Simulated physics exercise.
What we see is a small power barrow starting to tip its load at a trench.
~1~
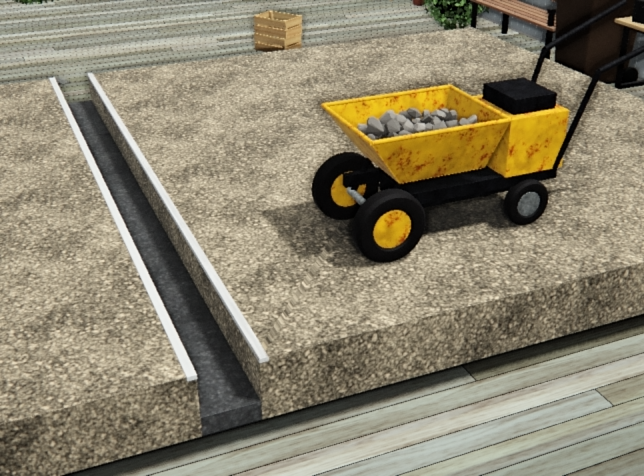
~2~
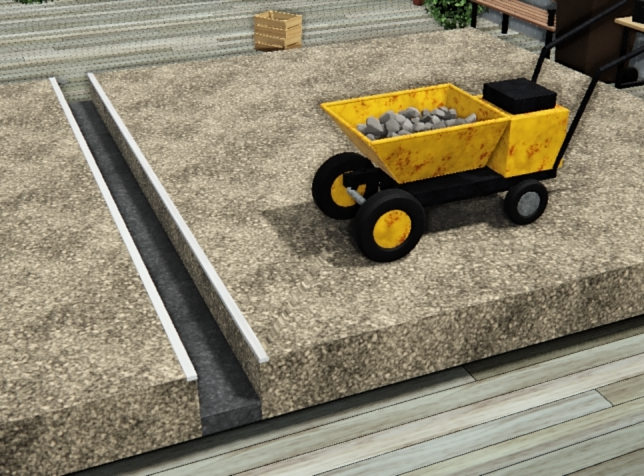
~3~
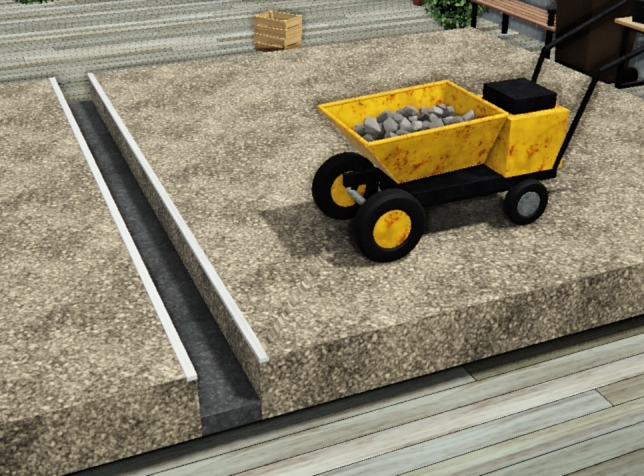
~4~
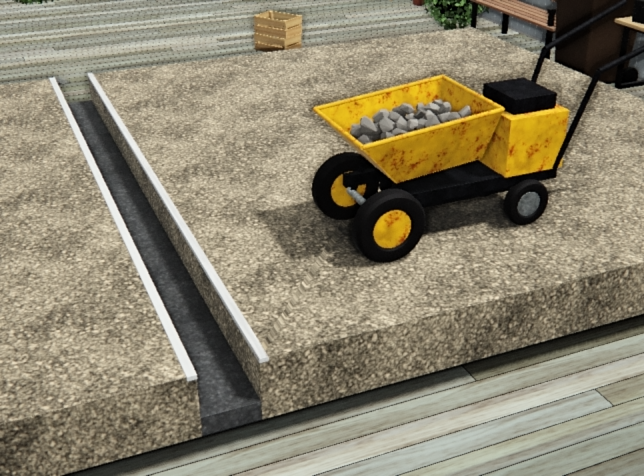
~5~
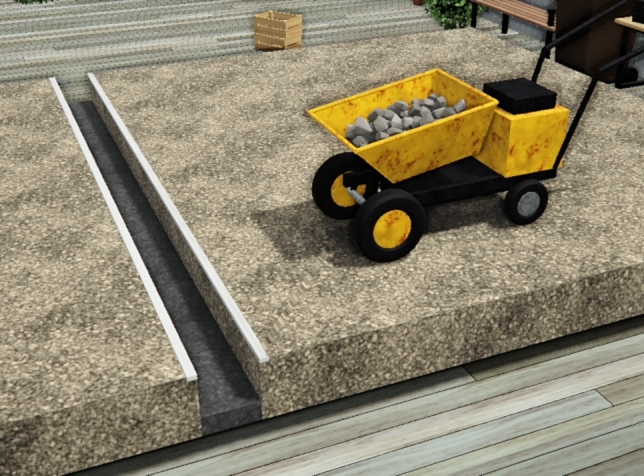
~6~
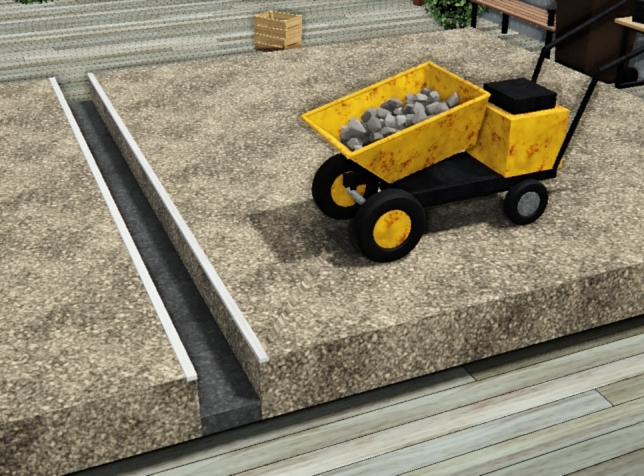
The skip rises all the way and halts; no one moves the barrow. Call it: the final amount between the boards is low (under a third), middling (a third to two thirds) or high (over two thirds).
Low.
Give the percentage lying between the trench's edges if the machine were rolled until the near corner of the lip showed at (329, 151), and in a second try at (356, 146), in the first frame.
The first stopping place yields 70 % and the other yields 40 %.
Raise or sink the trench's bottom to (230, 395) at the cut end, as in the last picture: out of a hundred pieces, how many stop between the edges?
Close to 20 per cent, I reckon.
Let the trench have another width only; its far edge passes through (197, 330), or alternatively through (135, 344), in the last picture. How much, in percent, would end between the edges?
The first case gives close to 20 per cent and the second close to 20 per cent.
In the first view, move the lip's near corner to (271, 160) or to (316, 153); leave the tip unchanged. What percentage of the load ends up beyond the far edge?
I'd put it at around 30 percent the first time and 0 percent the second.
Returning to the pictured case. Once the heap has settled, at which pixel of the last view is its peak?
Once it settles, the peak is close to (255, 244) in the last picture.
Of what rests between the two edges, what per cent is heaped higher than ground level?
Around 0 per cent.
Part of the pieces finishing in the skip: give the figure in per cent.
Some 15 in a hundred.
Soon after the last picture, skip tipped steeply; all in the skip.
A little later, skip tipped right over; most in the skip; about a quarter short of the trench; a stray few falling.
Later still, skip tipped right over; about a quarter in the skip; about two thirds short of the trench; about a quarter in or heaped over the trench.
At rest, skip tipped right over; a small part in the skip; about two thirds short of the trench; about a quarter in or heaped over the trench; none beyond it.
